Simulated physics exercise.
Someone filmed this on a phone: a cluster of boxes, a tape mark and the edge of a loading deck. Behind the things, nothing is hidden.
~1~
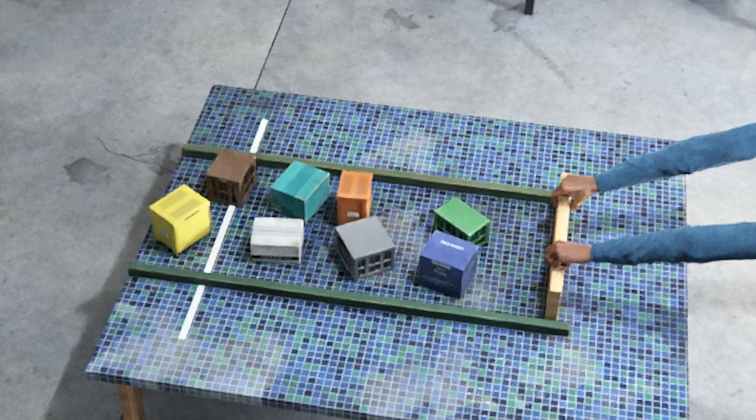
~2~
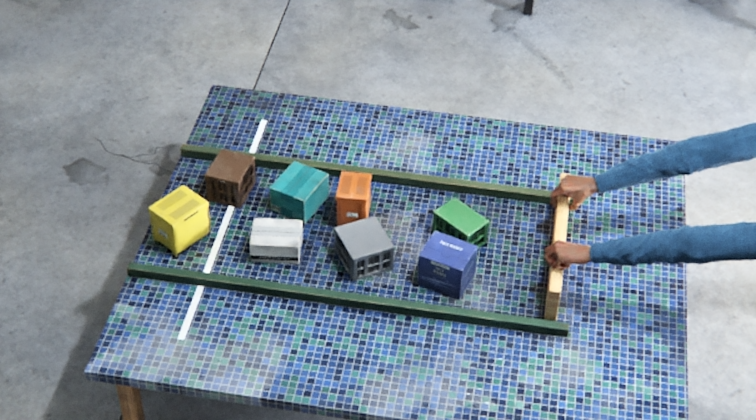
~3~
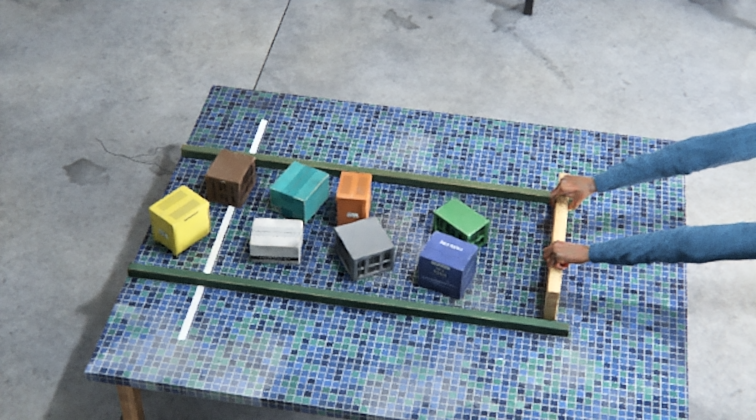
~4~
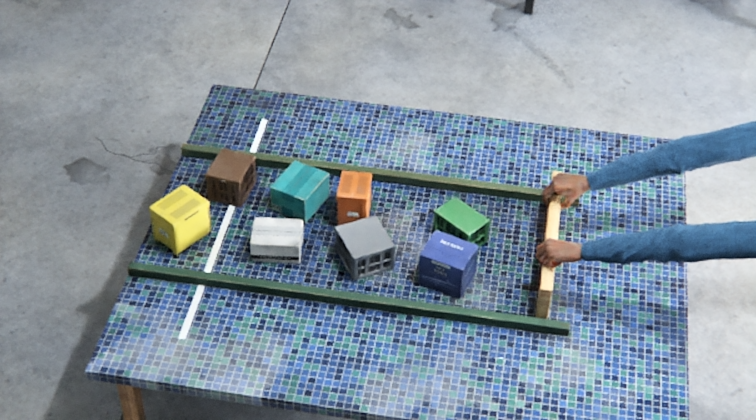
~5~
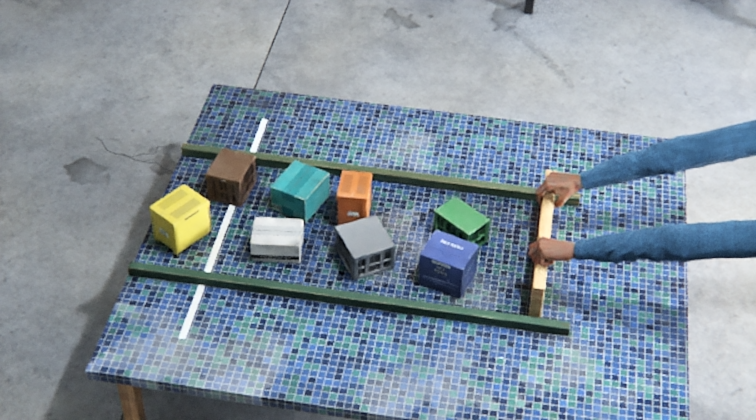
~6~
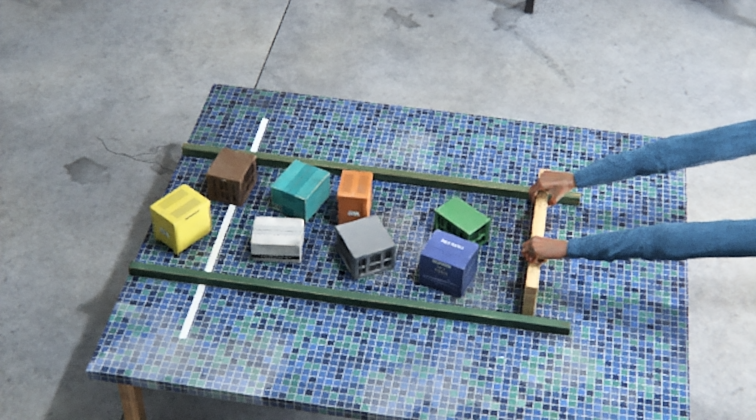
Two hands in blue sleeves slide a pale wooden plank slowly and slightly leftward between two dark green rails, while the boxes stay still and the view holds steady. Between the rails sit blue, green, grey, orange, turquoise and white boxes, with a brown crate and yellow tote near a white tape line at left. The blue mosaic-patterned table stands on a grey concrete floor, seen from above.
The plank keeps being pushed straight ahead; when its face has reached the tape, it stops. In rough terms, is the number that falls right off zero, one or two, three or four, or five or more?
It is three or four.
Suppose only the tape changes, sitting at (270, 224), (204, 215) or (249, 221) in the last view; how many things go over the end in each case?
Those tries give 2, 5 and 3.
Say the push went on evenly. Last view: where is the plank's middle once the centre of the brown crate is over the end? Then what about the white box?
For the brown crate, about (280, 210); for the white box, about (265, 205).
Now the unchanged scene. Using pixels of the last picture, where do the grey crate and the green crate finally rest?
Result: One about (169, 206), other about (222, 182).
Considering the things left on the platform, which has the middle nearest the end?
That would be the grey crate.
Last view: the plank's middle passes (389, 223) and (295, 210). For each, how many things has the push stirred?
Tally: 6; 8.
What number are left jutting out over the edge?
The overhang total is 1.
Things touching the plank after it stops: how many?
2 in contact.
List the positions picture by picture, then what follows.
In the first frame, yellow tote (181, 220); brown crate (232, 178); white box (277, 240); plank (559, 246); tape (227, 219).
In the second frame, brown crate (231, 178); plank (558, 247).
In the third frame, white box (277, 241); turquoise box (300, 192).
In the fourth frame, yellow tote (181, 220); green crate (461, 226).
In the fifth frame, brown crate (232, 178); blue box (448, 264).
In the sixth frame, yellow tote (182, 220); brown crate (232, 177); white box (278, 240); plank (536, 242); tape (228, 218).
A little later, none off yet; yellow tote at rest near (182, 220); brown crate at rest near (232, 177); white box at rest near (278, 240).
Next, none off yet; yellow tote shifted a little near (167, 216); brown crate shifted a little near (221, 177); white box shifted about its own width near (220, 215).
When it is over, the number that fall off is three or four; down, turquoise box, white box, brown crate and yellow tote.
